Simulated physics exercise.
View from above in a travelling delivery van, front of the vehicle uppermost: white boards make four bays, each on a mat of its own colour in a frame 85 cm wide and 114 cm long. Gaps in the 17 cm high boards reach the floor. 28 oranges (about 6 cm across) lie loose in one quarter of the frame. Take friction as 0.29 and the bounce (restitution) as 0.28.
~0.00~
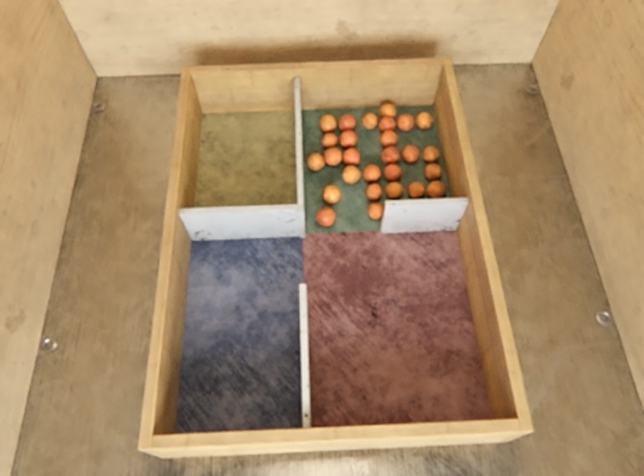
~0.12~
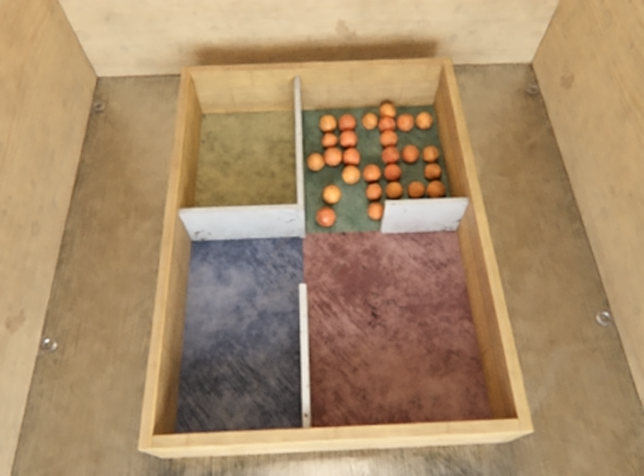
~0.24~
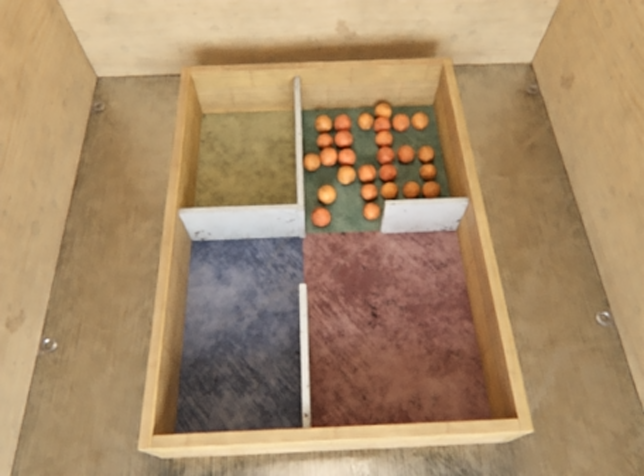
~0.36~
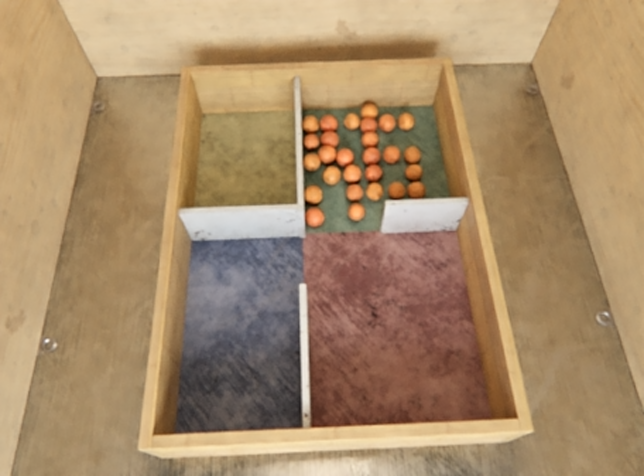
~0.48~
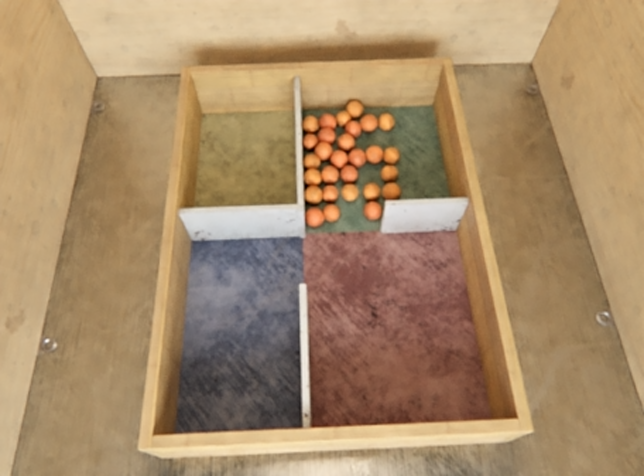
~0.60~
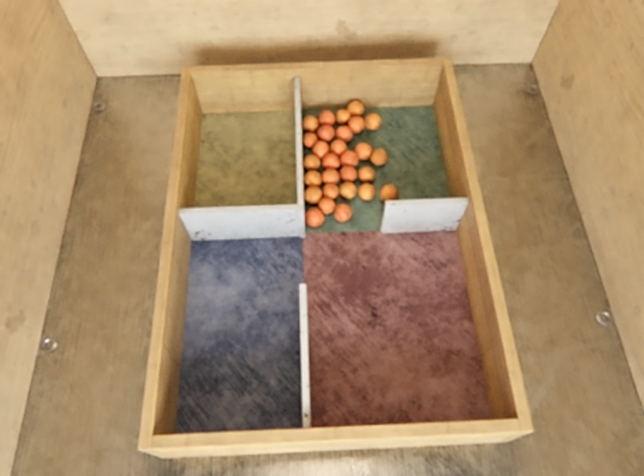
Loose oranges on the green mat roll left and bunch up against the white board.
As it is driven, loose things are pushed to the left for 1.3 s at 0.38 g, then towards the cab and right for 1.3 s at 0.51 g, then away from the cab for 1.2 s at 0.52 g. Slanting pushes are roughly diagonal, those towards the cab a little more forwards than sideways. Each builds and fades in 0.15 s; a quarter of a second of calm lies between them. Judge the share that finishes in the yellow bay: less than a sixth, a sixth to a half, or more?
Expect fewer than one in six of the load in the yellow bay.
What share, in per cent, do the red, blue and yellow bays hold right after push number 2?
By then: Red 0, blue 0, yellow 0 per cent.
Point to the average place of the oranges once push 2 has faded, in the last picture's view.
Around (392, 130).
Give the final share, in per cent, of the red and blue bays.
About: Red 40, blue 0 per cent.
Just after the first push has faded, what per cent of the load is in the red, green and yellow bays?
By then: Red 0, green 90, yellow 0 per cent.
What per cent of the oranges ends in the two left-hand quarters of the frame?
Some 0 per cent.
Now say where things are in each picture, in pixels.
Middle of the blue mat (243, 331); middle of the green mat (373, 164); middle of the red mat (391, 325); middle of the yellow mat (248, 169); 28 in the green bay; the orange farthest behind, in the direction of the first push, is at (431, 154), in the first frame.
In the second frame, 28 in the green bay; the orange farthest behind, in the direction of the first push, is at (431, 154).
In the third frame, 28 in the green bay; the orange farthest behind, in the direction of the first push, is at (426, 155).
In the fourth frame, 28 in the green bay; the orange farthest behind, in the direction of the first push, is at (412, 155).
In the fifth frame, 28 in the green bay; the orange farthest behind, in the direction of the first push, is at (391, 156).
In the sixth frame, 28 in the green bay; the orange farthest behind, in the direction of the first push, is at (389, 194).
After push 1 (1.54 s), 1 in the red bay, 1 in the blue bay and 26 in the green bay.
After push 2 (3.09 s), 28 in the green bay.
After push 3 (4.54 s), 11 in the red bay, 1 in the blue bay and 16 in the green bay.
When it is over (at 5.28 s), 11 in the red bay, 1 in the blue bay and 16 in the green bay. Asked share, 0 of 28, 0 per cent.
